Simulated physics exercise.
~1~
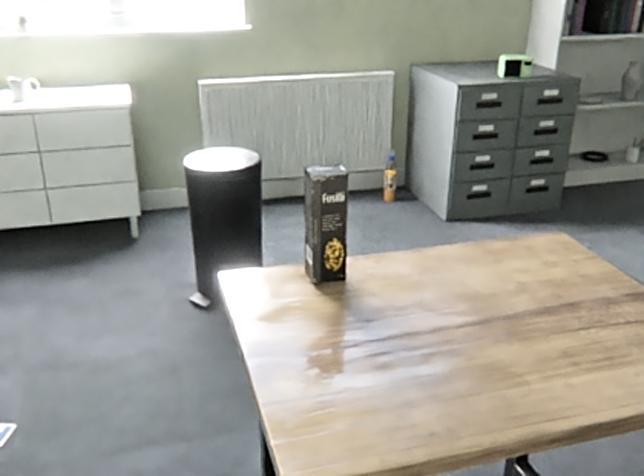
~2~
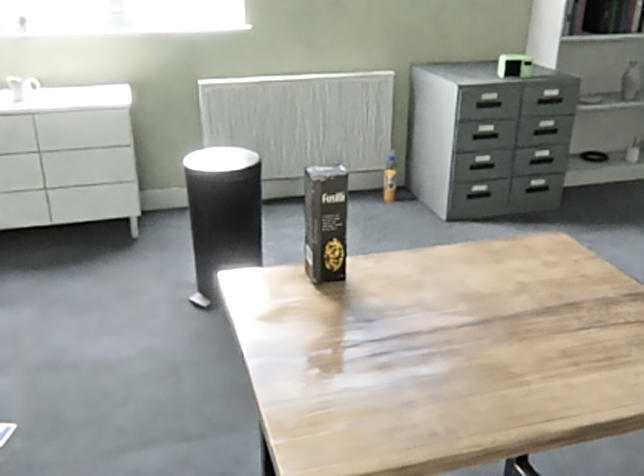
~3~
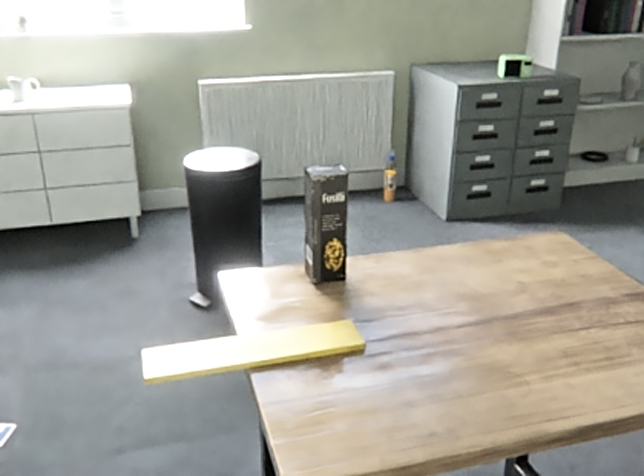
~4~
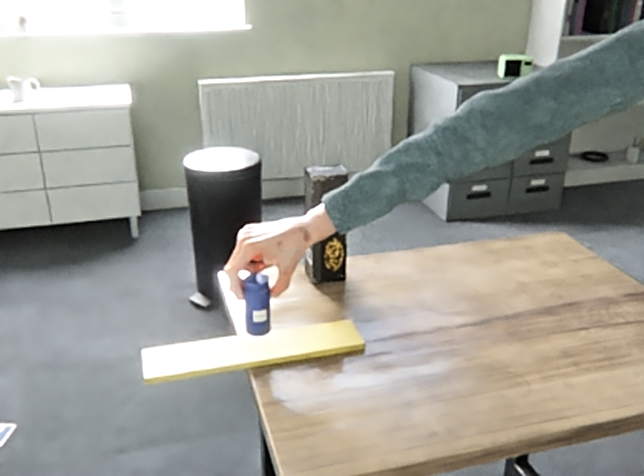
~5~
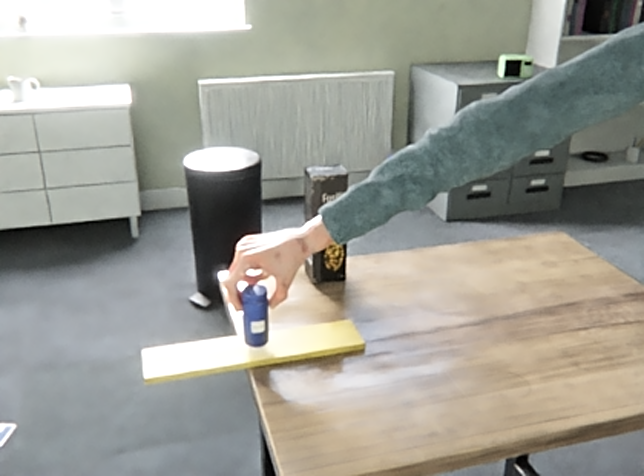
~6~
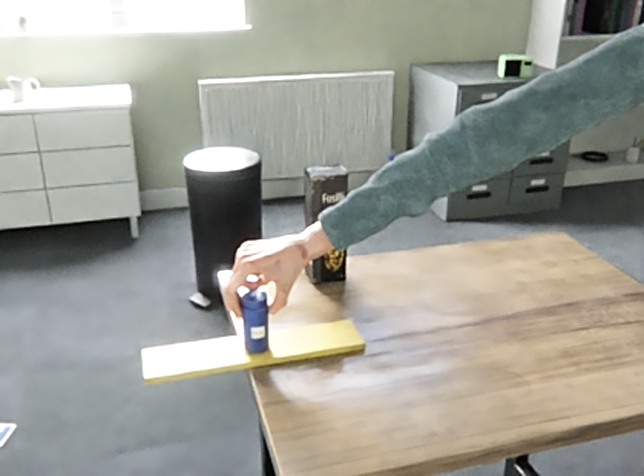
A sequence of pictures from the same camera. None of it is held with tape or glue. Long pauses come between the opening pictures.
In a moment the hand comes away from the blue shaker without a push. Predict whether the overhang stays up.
My prediction: It will be fine.
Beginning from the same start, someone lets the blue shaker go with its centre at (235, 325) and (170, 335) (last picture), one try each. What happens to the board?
The first time it does not fall, and the second time it drops.
Then, 0.60 s later than the last frame, all is still.
Then, 1.30 s later than the last frame, blue shaker resting near (256, 321).
When it is over, all 3 as before. End places, in pixels of the last picture, blue shaker near (256, 321). The board stays on the table.
